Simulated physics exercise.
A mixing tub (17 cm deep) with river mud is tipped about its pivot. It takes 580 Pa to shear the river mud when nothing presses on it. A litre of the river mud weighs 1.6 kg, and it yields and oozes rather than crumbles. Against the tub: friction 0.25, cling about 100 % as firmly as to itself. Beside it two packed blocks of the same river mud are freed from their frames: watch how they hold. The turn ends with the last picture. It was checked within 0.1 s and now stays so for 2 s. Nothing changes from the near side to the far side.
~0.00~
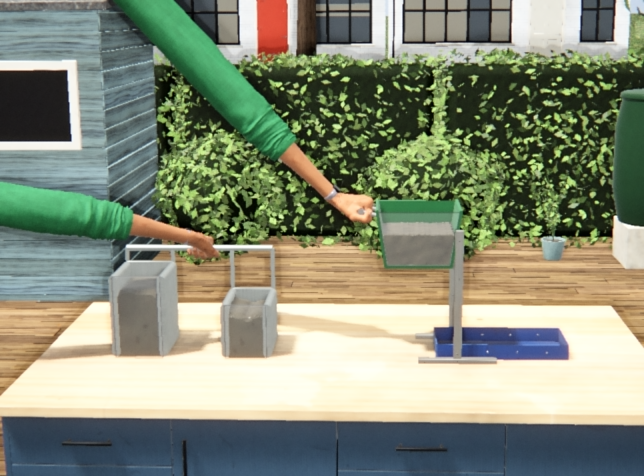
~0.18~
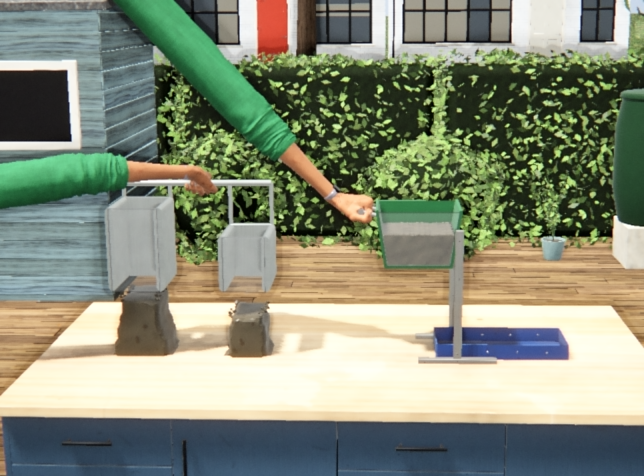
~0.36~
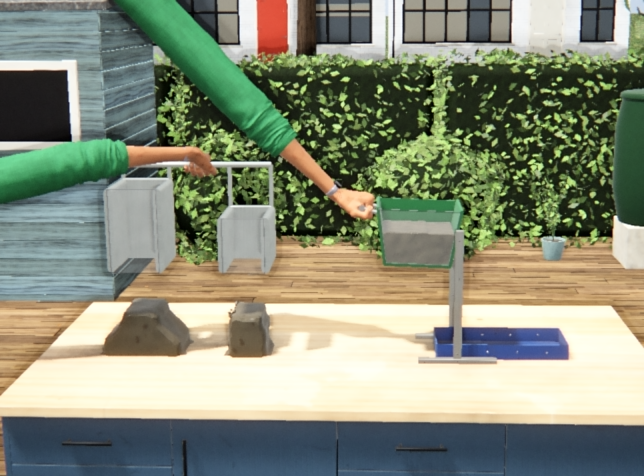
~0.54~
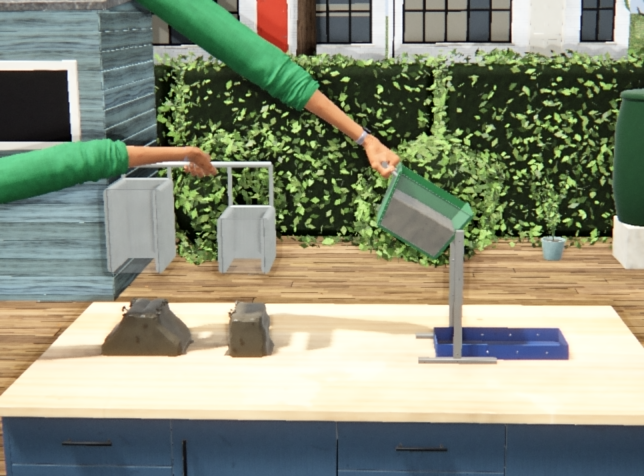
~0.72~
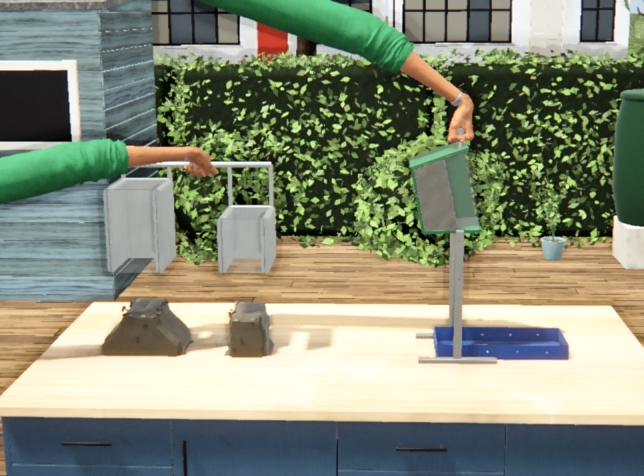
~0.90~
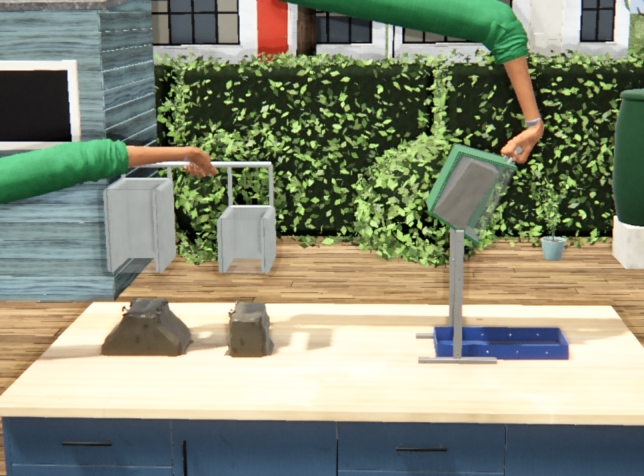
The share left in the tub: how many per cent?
It comes to some 0 %.
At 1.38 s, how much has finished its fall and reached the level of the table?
Some 100 per cent.
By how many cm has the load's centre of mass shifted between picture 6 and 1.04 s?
About 12 cm.
After 1.04 s, the tub is at 115 degrees and holds 49 %.
After 1.21 s, the tub is at 115 degrees and holds 0 %.
After 1.38 s, the tub is at 115 degrees and holds 0 %.
After 1.55 s, the tub is at 115 degrees and holds 0 %.
After 2.90 s, the tub is at 115 degrees and holds 0 %.
